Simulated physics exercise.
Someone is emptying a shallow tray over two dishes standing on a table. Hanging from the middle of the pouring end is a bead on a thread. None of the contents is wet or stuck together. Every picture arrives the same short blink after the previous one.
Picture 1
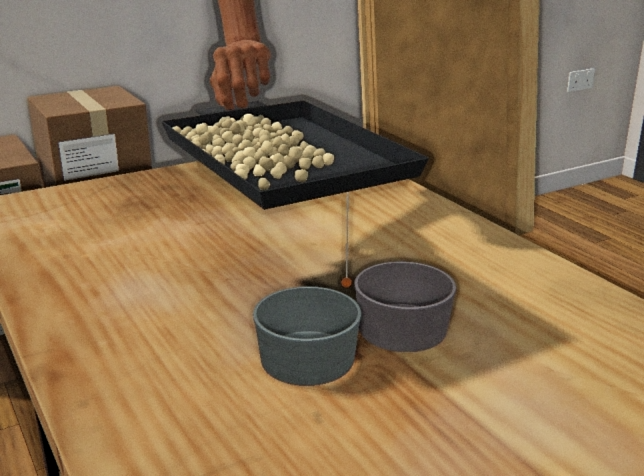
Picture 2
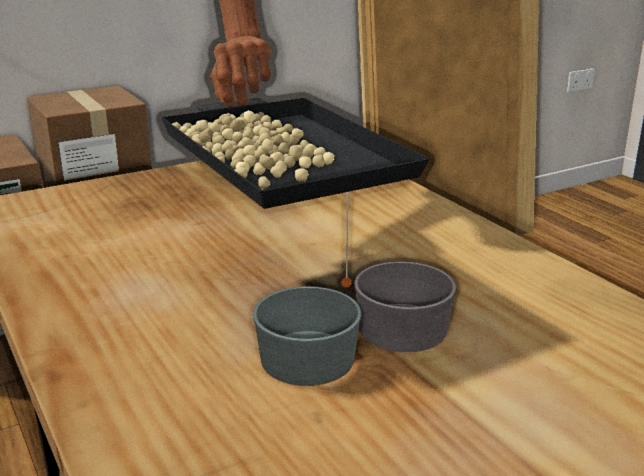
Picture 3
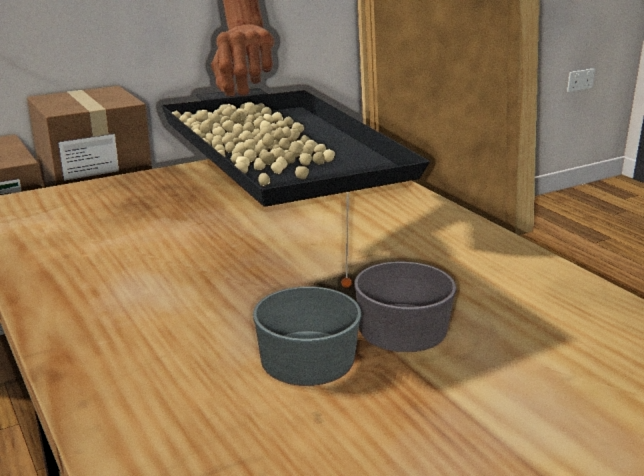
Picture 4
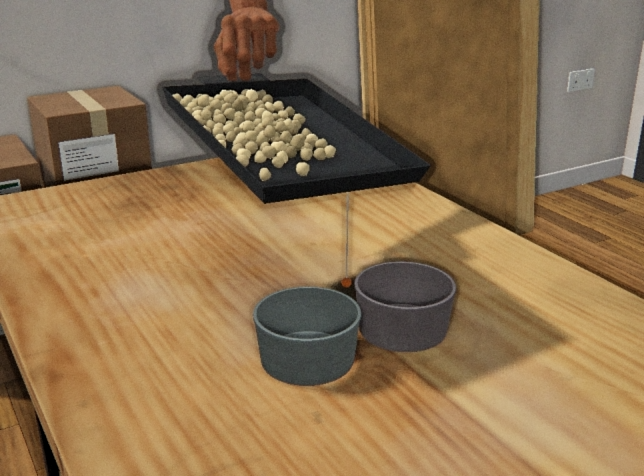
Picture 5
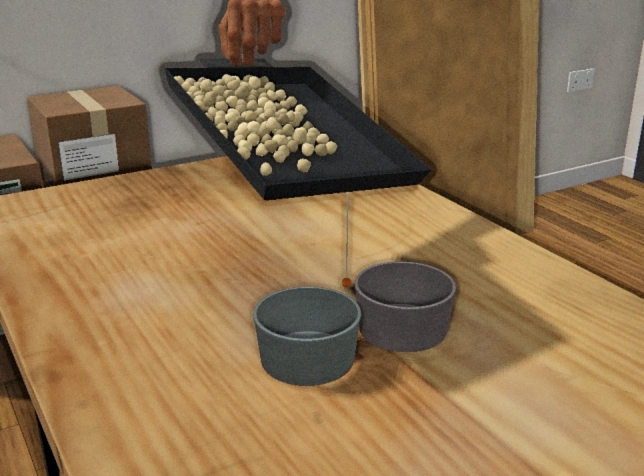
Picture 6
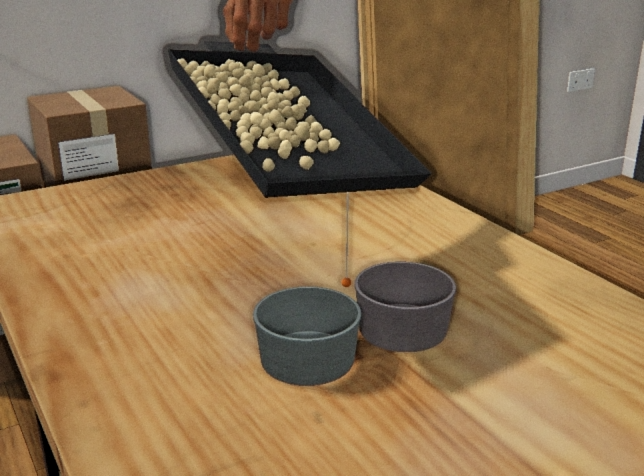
A black tray of small, pale, round nuts starts out nearly level above two dark dishes on a wooden table, a hand at its far side. The hand raises that far side steadily, steepening the tray while its near edge dips slightly at the right corner, and a few nuts shift toward the near edge.
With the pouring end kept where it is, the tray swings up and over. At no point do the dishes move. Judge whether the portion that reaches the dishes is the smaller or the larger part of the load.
It is the larger part.
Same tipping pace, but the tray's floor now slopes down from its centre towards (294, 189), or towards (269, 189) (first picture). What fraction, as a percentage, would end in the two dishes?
Somewhere close to 50 % the first time, 50 % the second.
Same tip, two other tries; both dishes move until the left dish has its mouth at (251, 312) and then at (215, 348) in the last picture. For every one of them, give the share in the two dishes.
The first position comes out at 0 per cent, the other at 0 per cent.
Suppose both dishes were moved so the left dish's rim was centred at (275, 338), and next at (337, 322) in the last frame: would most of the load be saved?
At place one the minor share; at place two the bulk.
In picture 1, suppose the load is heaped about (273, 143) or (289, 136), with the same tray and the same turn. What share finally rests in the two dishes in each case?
Near 80 per cent and near 70 per cent.
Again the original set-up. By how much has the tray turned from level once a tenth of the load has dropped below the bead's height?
Tilt: Around 70 degrees.
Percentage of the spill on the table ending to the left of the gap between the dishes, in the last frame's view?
Left share: Some 0 per cent.
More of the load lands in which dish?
The winner is right.
Soon after the last picture, tray tipped steeply; most on the tray; a stray few in the right dish; a stray few outside both; a small part in the air.
A little later, tray tipped past a quarter turn; about a third on the tray; about a third in the right dish; about a quarter outside both; a small part in the air.
Later still, tray tipped past a quarter turn; about two thirds in the right dish; about a quarter outside both.
At rest, tray tipped past a quarter turn; none in the left dish; about two thirds in the right dish; about a quarter outside both.
